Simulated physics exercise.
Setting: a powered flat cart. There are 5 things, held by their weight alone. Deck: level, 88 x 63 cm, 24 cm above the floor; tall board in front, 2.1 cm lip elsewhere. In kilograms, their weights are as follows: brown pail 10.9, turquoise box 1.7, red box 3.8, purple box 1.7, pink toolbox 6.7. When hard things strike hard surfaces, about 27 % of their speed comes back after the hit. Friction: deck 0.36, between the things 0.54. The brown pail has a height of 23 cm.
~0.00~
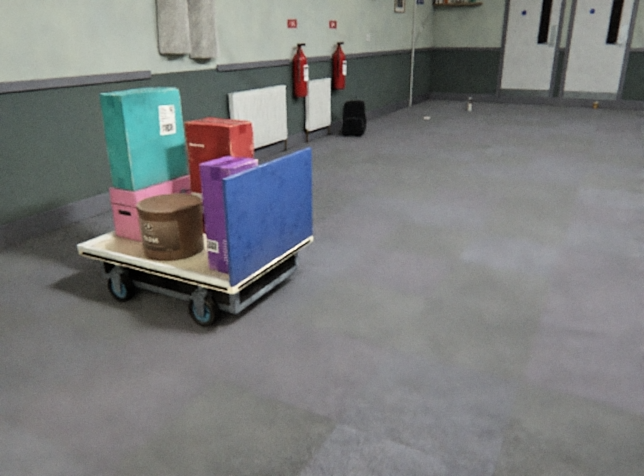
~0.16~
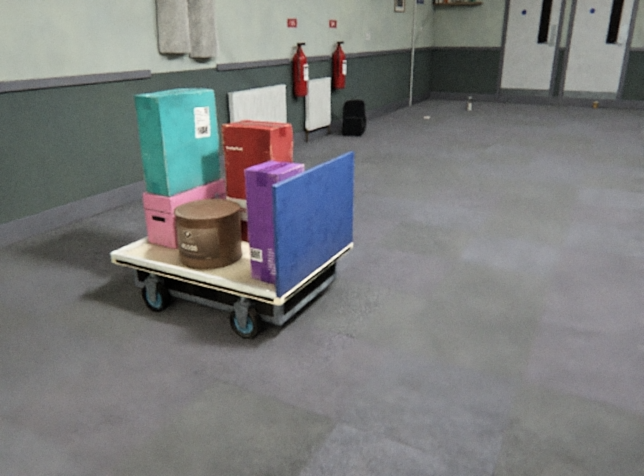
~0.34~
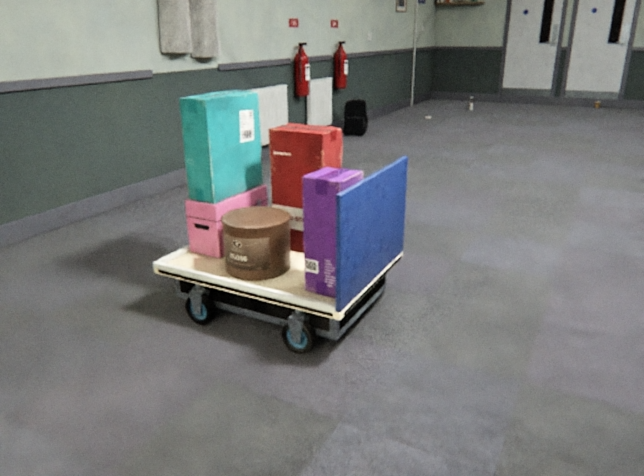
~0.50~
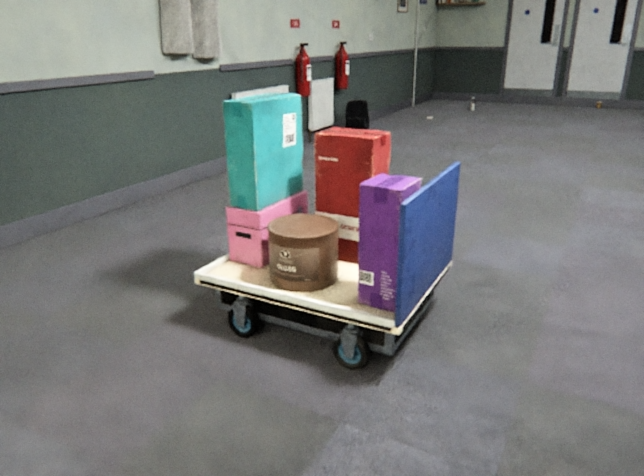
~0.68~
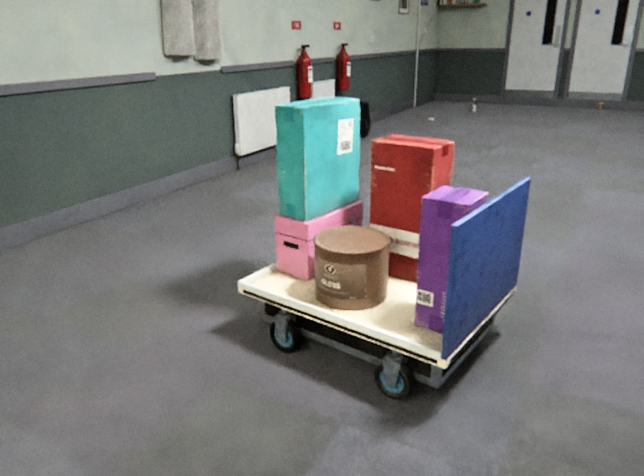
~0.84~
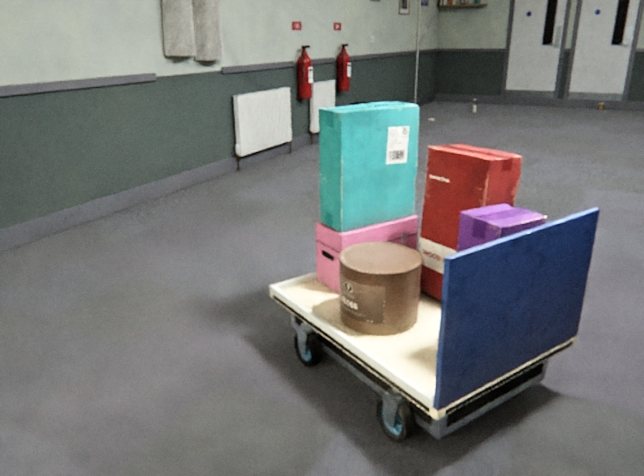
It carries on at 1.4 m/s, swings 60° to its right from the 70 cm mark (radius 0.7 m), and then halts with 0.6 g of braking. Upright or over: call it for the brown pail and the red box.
Brown pail: Upright; red box: Over.
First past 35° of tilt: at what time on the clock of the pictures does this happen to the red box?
1.2 s, roughly.
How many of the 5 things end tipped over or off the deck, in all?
My answer is 1.
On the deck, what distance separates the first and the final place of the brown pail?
Roughly 12 cm.
After 1.14 s, 160 cm covered, turned 57°; red box now off the deck; purple box slid 26 cm.
After 1.44 s, 190 cm covered, turned 60°; brown pail slid 5 cm near (414, 421); purple box slid 21 cm; turquoise box slid 6 cm.
At rest (3.1 s), off the deck and tipped over, red box; not toppled but over 10 cm from the start, brown pail, turquoise box, purple box and pink toolbox. In the last view, brown pail near (420, 441).
